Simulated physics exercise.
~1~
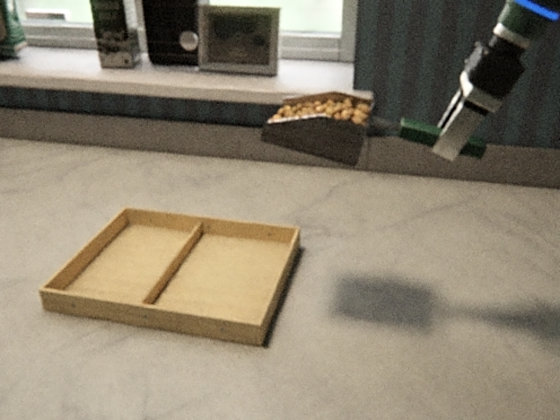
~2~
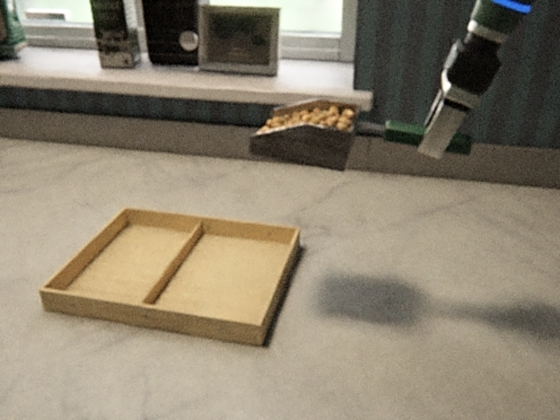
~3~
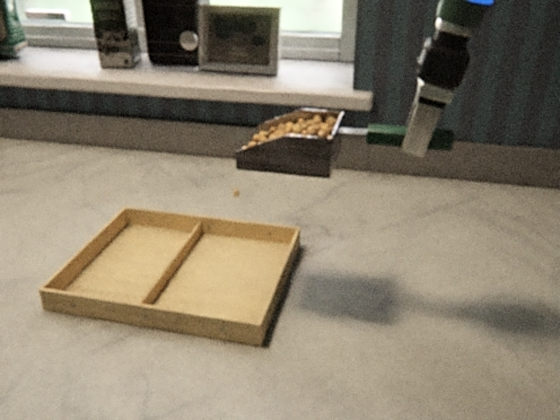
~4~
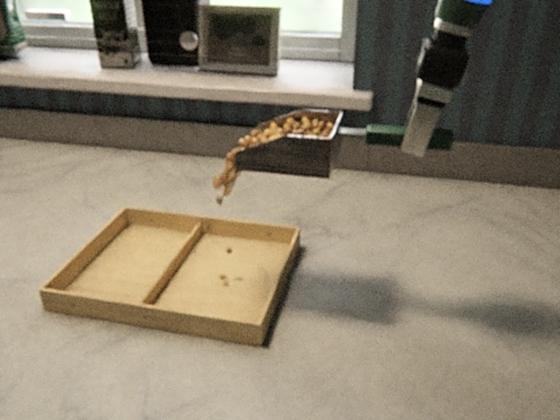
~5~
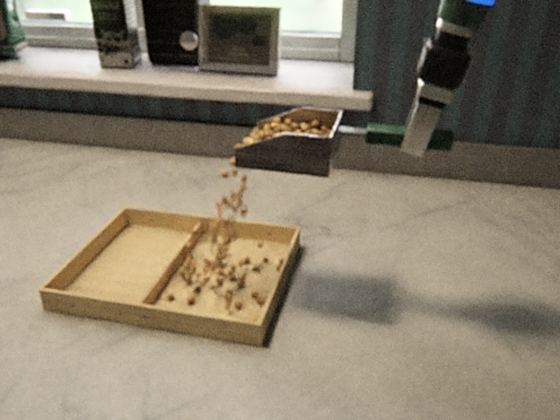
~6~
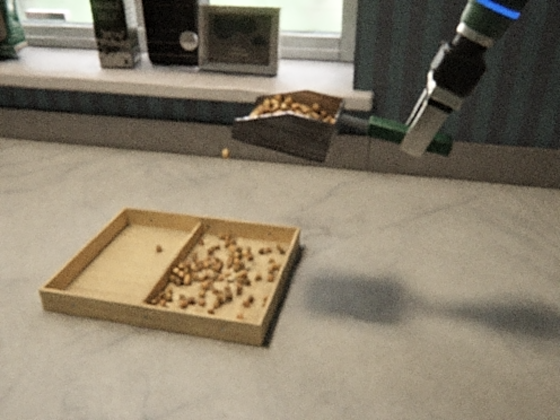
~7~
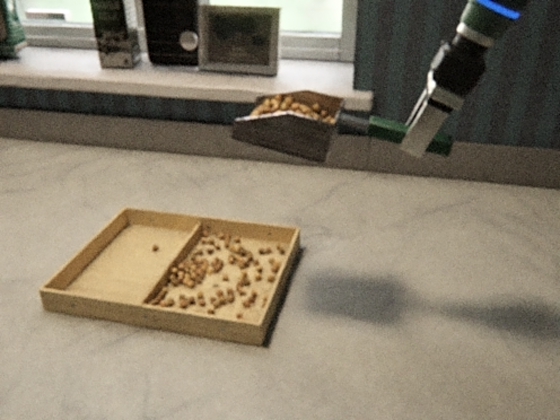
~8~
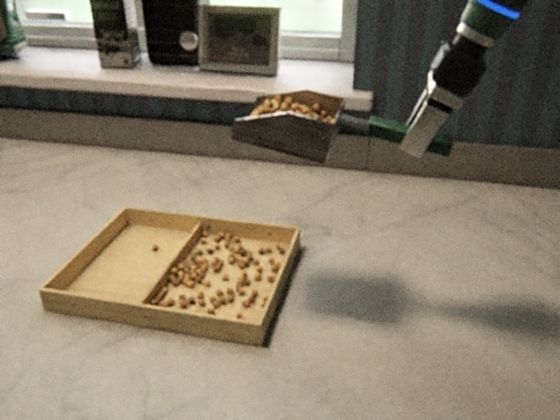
Robot arm moving a scoop of chickpeas left, pouring some into a wooden tray's right compartment, then tilting back, still holding many.
